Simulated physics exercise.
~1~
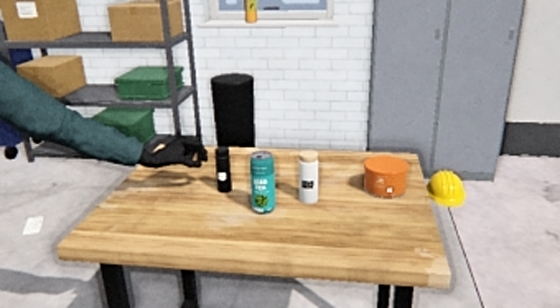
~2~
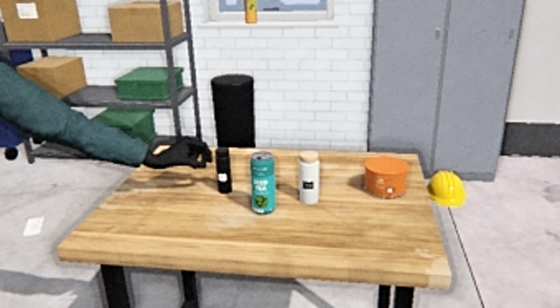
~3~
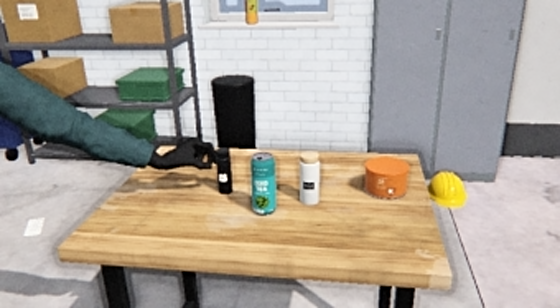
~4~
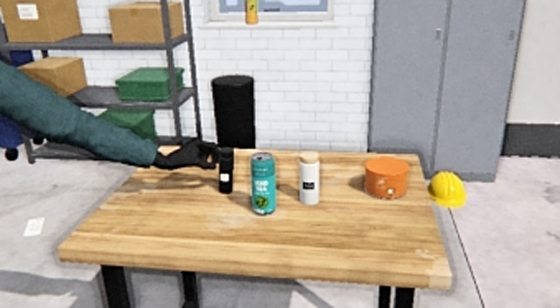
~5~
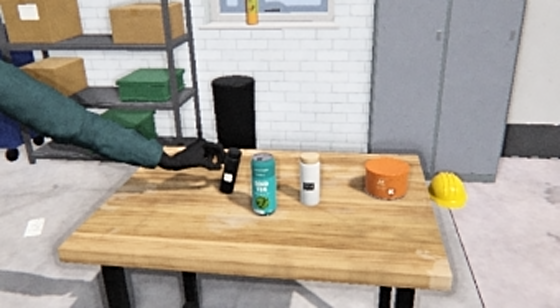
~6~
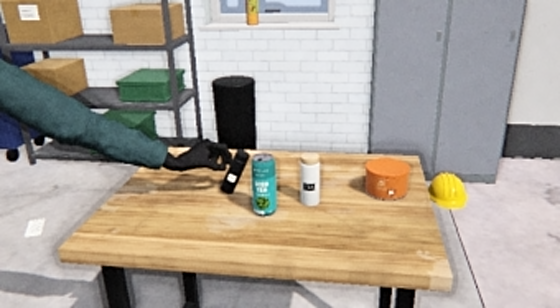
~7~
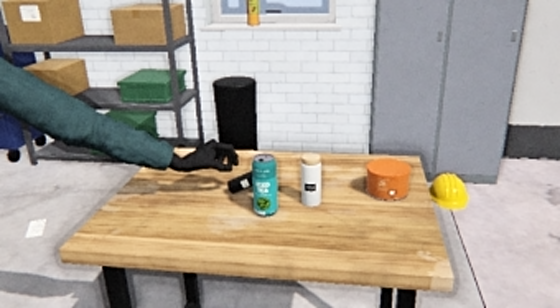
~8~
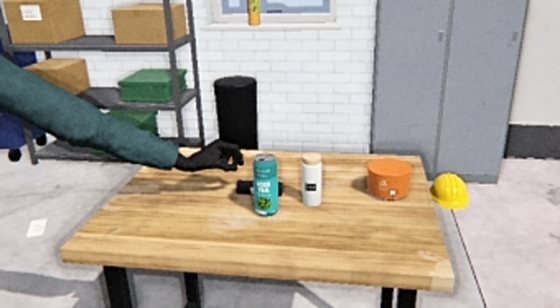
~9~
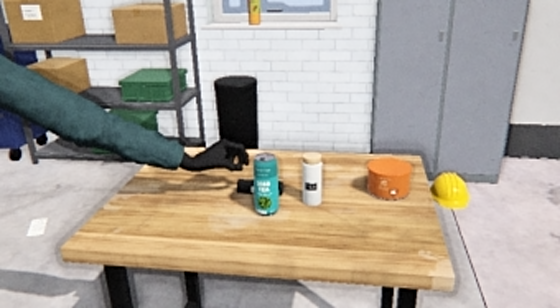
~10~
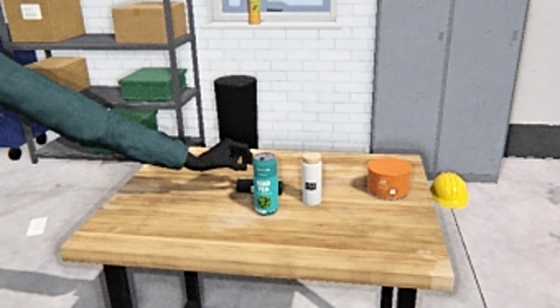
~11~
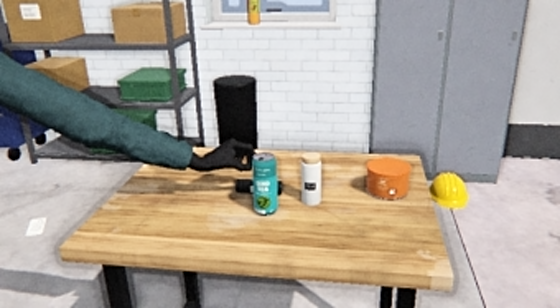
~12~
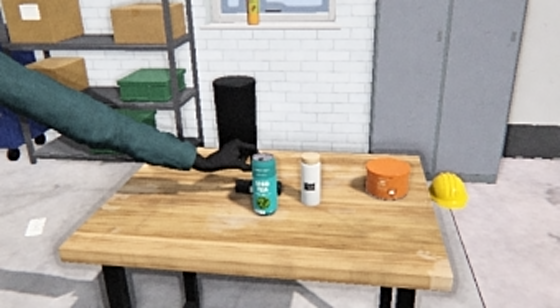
In the video, a dark-sleeved arm with a black glove pushes a black shaker rightward on a wooden table until it leans, topples and comes to rest on its side behind a turquoise can, while the can, a white shaker and an orange tub stay in place.
